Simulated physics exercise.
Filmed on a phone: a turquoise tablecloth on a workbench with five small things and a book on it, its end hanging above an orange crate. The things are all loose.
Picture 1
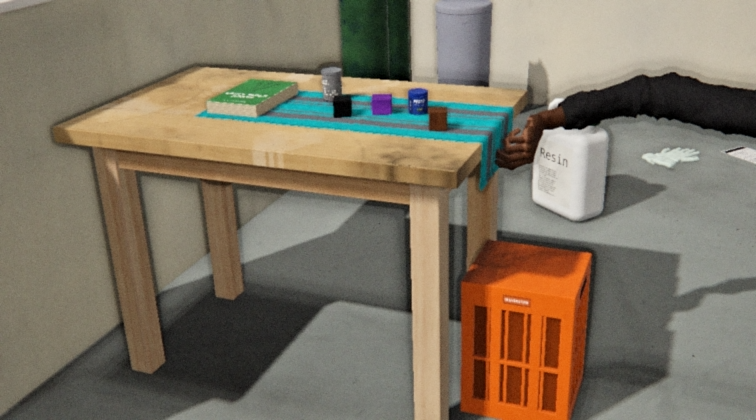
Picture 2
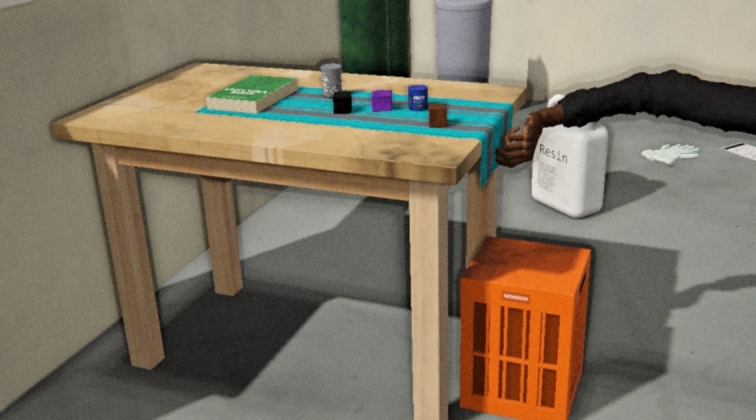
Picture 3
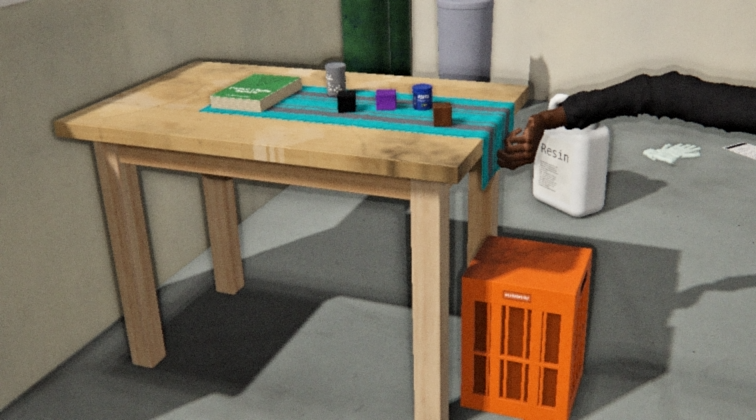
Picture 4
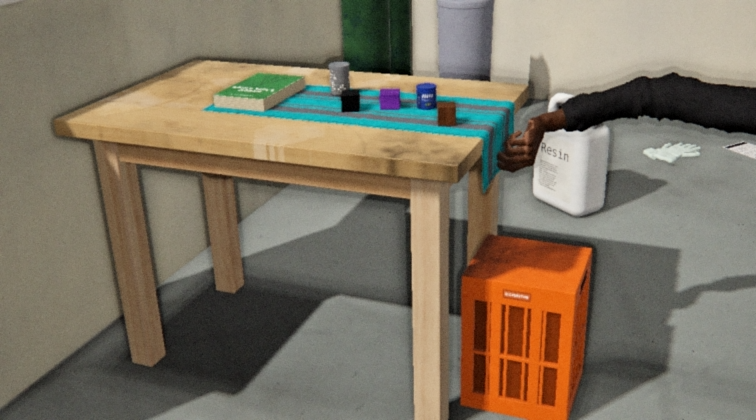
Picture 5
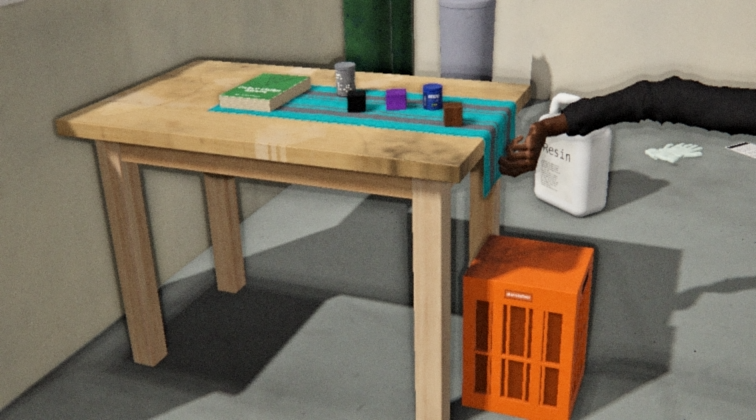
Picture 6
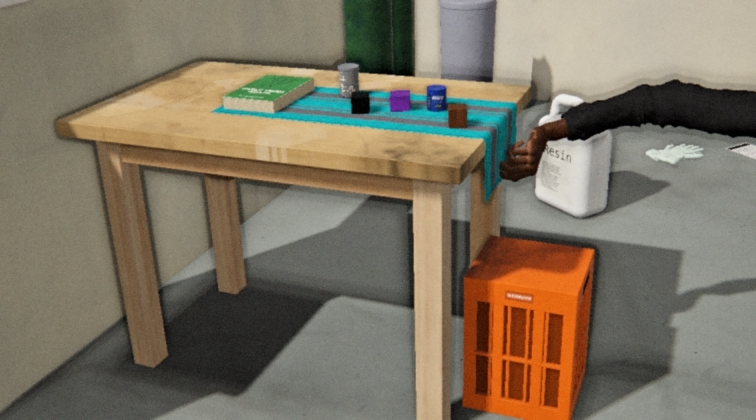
The clip shows a hand at the right end of a wooden table gripping a turquoise cloth and drawing it slightly right and downward, while the green book, grey can, small cubes and blue pot on it shift slowly rightward.
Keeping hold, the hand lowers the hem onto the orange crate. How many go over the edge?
Two things come off.
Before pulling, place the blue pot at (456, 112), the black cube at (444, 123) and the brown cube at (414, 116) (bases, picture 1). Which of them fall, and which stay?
Blue pot: Off. Black cube: Off. Brown cube: Off.
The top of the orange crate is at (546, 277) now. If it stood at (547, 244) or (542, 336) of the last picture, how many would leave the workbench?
We'd see 1, then 4.
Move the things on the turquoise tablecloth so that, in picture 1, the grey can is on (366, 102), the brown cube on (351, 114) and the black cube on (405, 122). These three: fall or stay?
Here's the result: The grey can remains in place, the brown cube remains in place and the black cube leaves the top.
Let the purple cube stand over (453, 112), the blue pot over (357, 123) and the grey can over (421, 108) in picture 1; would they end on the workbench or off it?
Purple cube: Lost. Blue pot: Safe. Grey can: Lost.
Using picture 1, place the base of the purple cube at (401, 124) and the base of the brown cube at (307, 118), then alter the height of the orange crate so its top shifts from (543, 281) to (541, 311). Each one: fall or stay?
Observed: Purple cube departs; brown cube remains seated.
Soon after, hem near (501, 231); brown cube gone.
Then, hem on the crate; brown cube and blue pot gone.
At rest, hem on the crate; brown cube and blue pot gone. The answer is two.
